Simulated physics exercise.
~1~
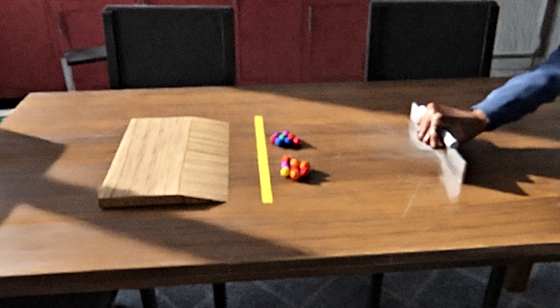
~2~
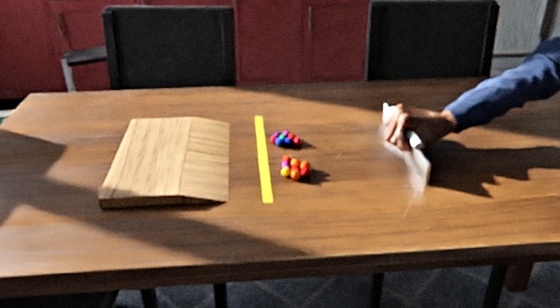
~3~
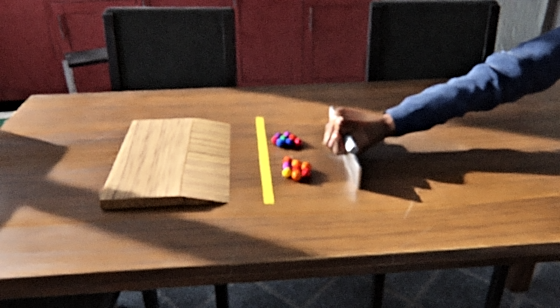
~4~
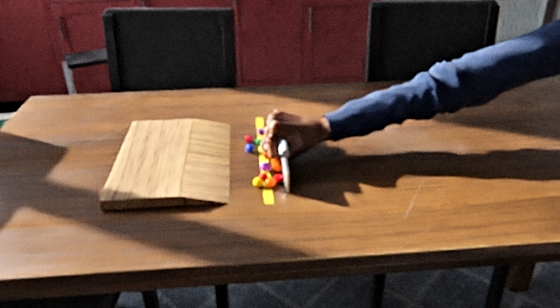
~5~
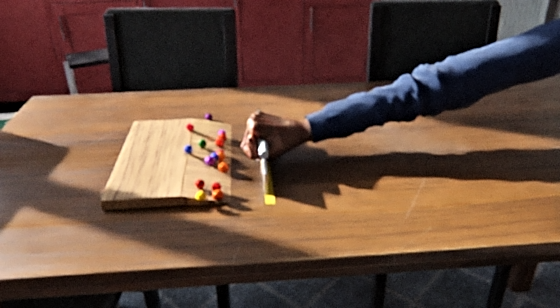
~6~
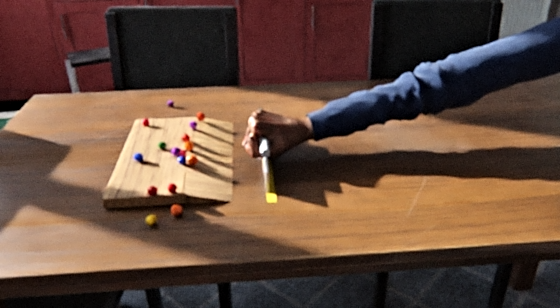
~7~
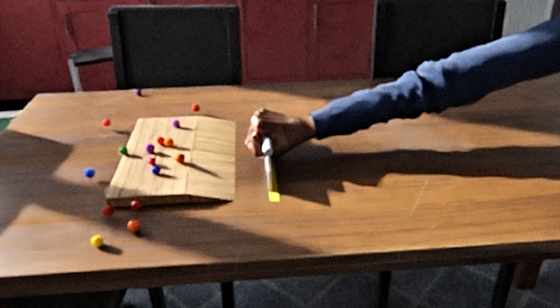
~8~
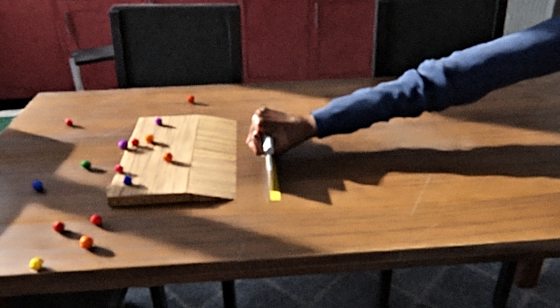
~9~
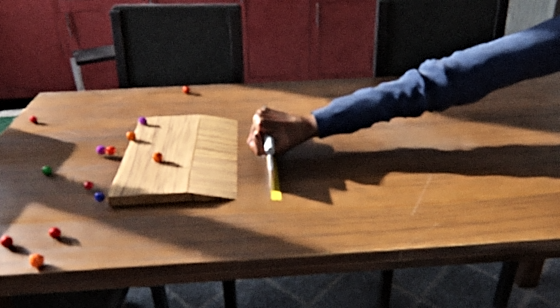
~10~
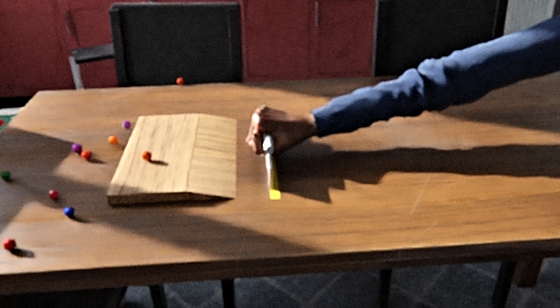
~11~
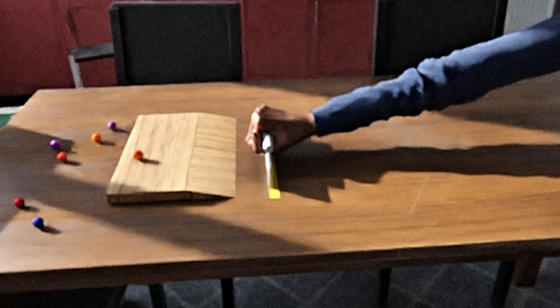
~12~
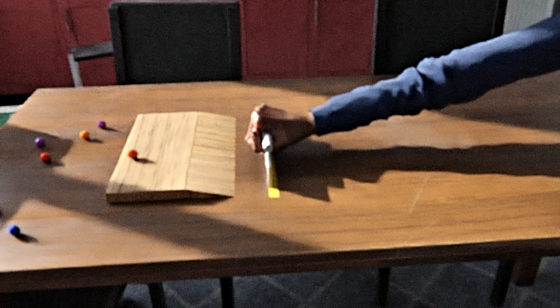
The video shows a hand sliding a scraper leftward across a wooden table, pushing two clusters of colourful balls toward a wooden ramp and stopping at yellow tape. The balls scatter over and around the ramp, many rolling out of view, while a few remain visible at left.
